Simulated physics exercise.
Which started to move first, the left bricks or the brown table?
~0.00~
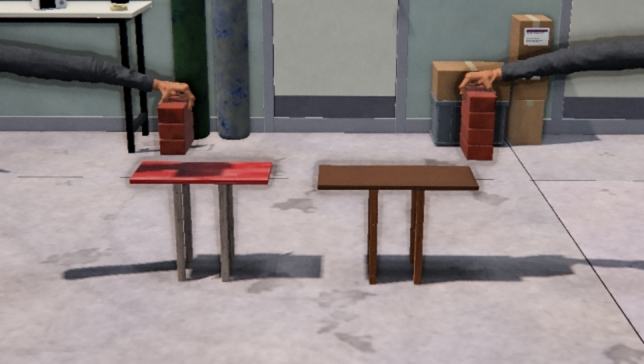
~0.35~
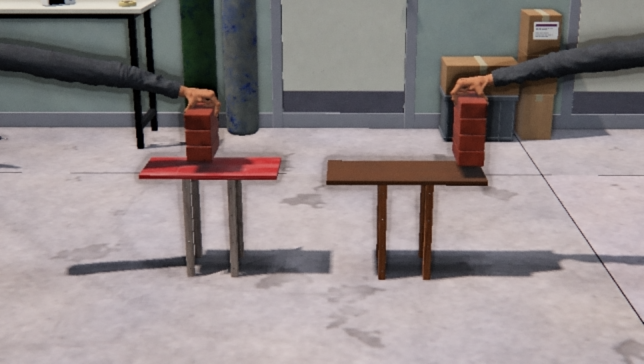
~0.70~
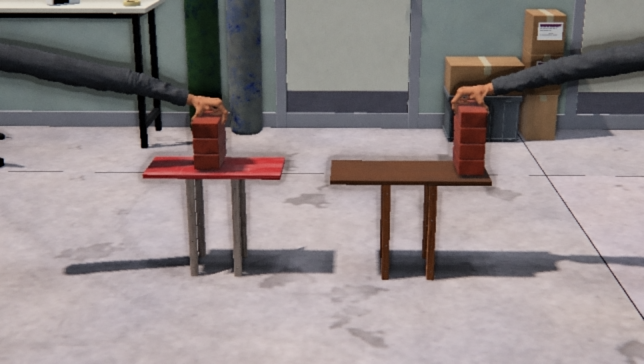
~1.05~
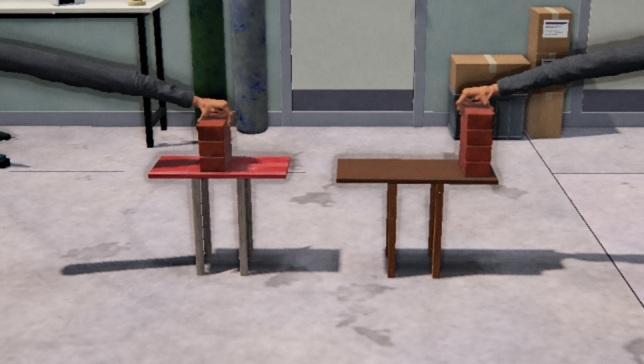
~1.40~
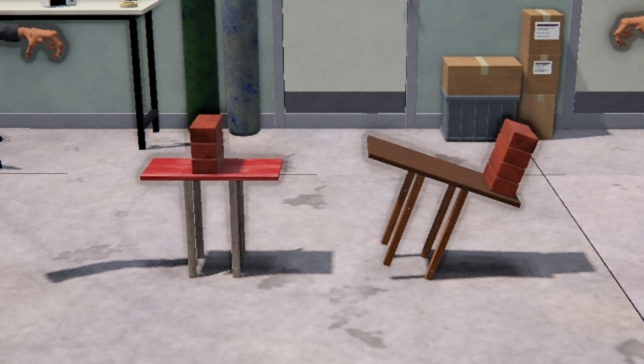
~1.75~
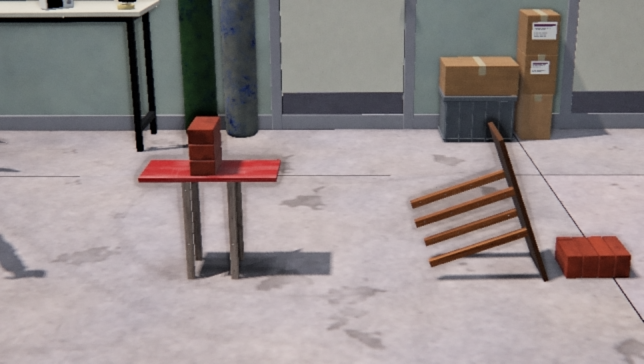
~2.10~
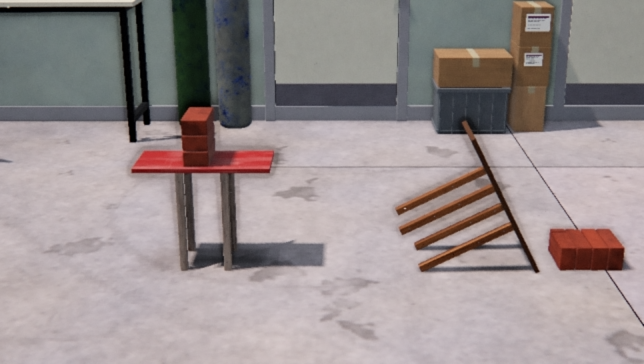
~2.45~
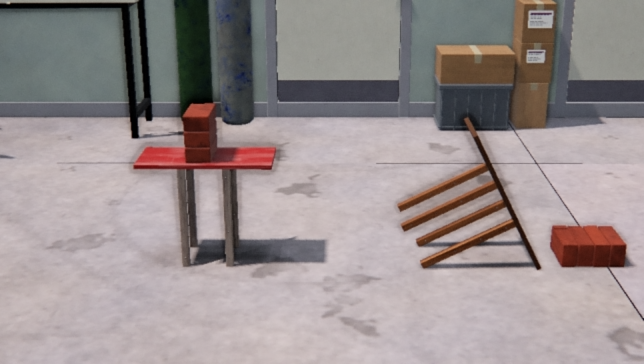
The left bricks moved first, as a hand lowered them onto the red table. The brown table only began to tip later, after the hands had let go.
